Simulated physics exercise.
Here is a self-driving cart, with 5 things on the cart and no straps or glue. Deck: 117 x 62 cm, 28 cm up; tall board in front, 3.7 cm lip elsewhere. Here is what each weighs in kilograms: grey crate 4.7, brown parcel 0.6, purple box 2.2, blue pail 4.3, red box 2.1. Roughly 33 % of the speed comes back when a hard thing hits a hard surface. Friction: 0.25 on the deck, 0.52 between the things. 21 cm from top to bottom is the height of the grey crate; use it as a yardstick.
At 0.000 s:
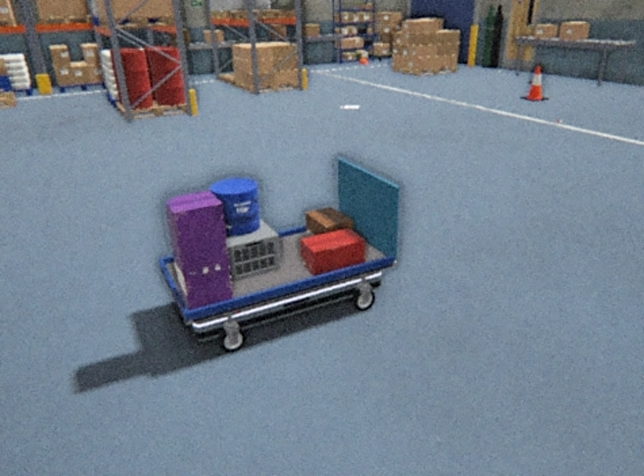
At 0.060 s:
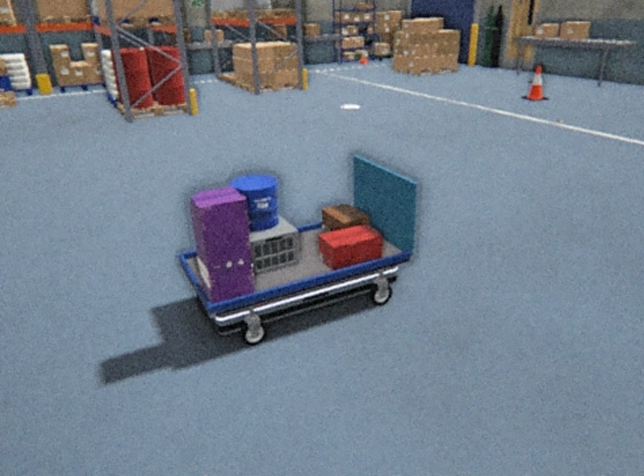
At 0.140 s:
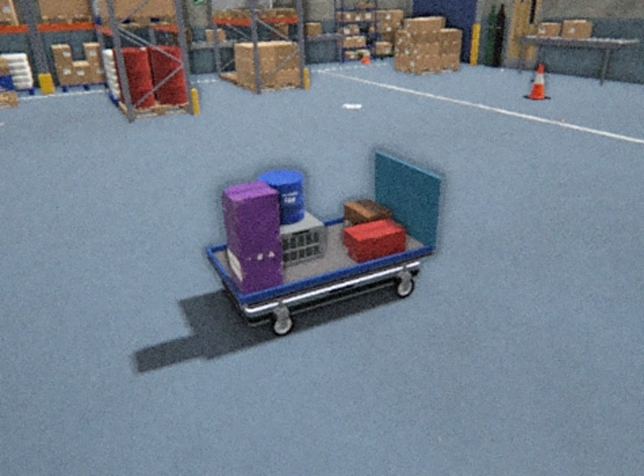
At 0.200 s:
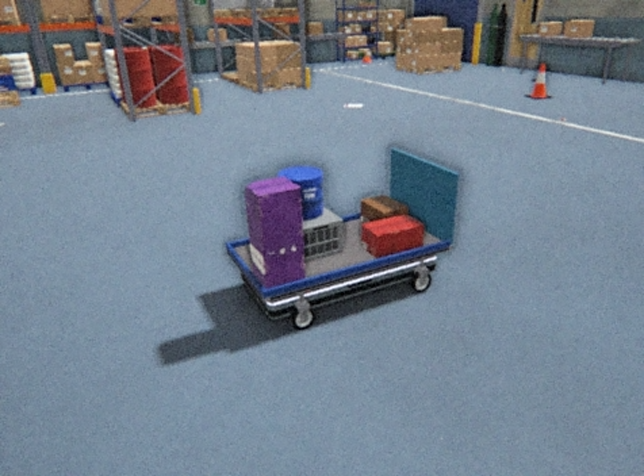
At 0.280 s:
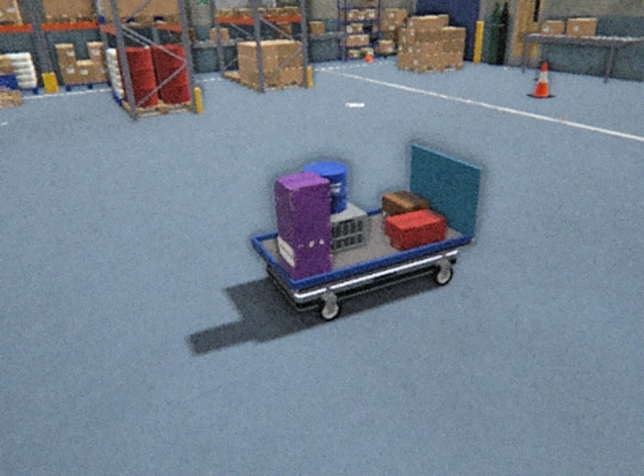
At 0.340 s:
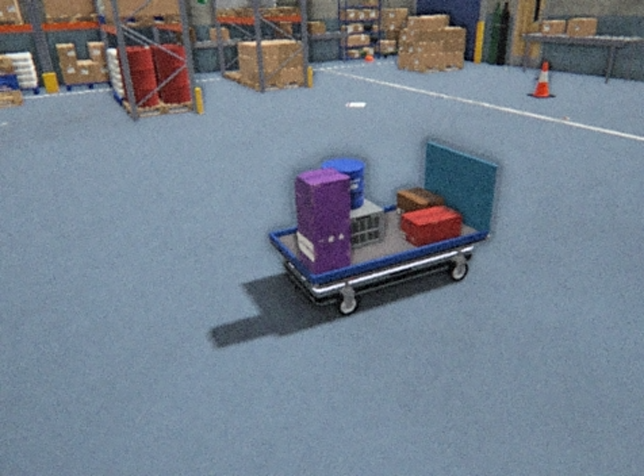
In a warehouse, a blue flat cart carrying a purple box, blue pail, grey crate, brown parcel and red box rolls steadily to the right and slightly away across the floor, its tall teal board at the front.
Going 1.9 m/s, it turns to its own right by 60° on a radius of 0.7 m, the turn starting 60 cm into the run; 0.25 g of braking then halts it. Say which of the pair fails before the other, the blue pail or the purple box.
I would say the first fails first.
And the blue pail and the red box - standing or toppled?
Well, the blue pail tumbles down, and the red box holds steady.
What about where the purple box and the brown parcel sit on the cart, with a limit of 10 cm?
As for the purple box, it winds up somewhere else, and the brown parcel winds up somewhere else.
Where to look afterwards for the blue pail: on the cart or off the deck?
When everything stops, the blue pail is out of bounds.
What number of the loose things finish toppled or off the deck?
It comes to 1.
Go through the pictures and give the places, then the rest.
In the first picture, cart 0 cm along; blue pail (236, 207); purple box (200, 252).
In the second picture, cart 11 cm along; red box (350, 247); grey crate (263, 241).
In the third picture, cart 27 cm along; brown parcel (367, 219); red box (375, 241).
In the fourth picture, cart 38 cm along; grey crate (307, 231); brown parcel (384, 214).
In the fifth picture, cart 53 cm along; red box (415, 230); grey crate (331, 225).
In the sixth picture, cart 65 cm along; purple box (323, 223).
After 0.64 s, cart 122 cm along, turned 38°; blue pail moved 16 cm near (441, 175); purple box moved 5 cm near (401, 208); red box moved 14 cm.
After 0.94 s, cart 178 cm along, turned 60°; blue pail now off the deck; purple box moved 17 cm near (498, 213); brown parcel moved 17 cm.
After 1.34 s, cart 226 cm along, turned 60°; purple box moved 21 cm near (614, 232); brown parcel moved 29 cm; grey crate moved 5 cm.
In the end (2.1 s), off the deck, blue pail; not toppled but over 10 cm from the start, brown parcel and purple box; the other 2 under 10 cm from the start. Blue pail went at 0.70 s; purple box was never lost.
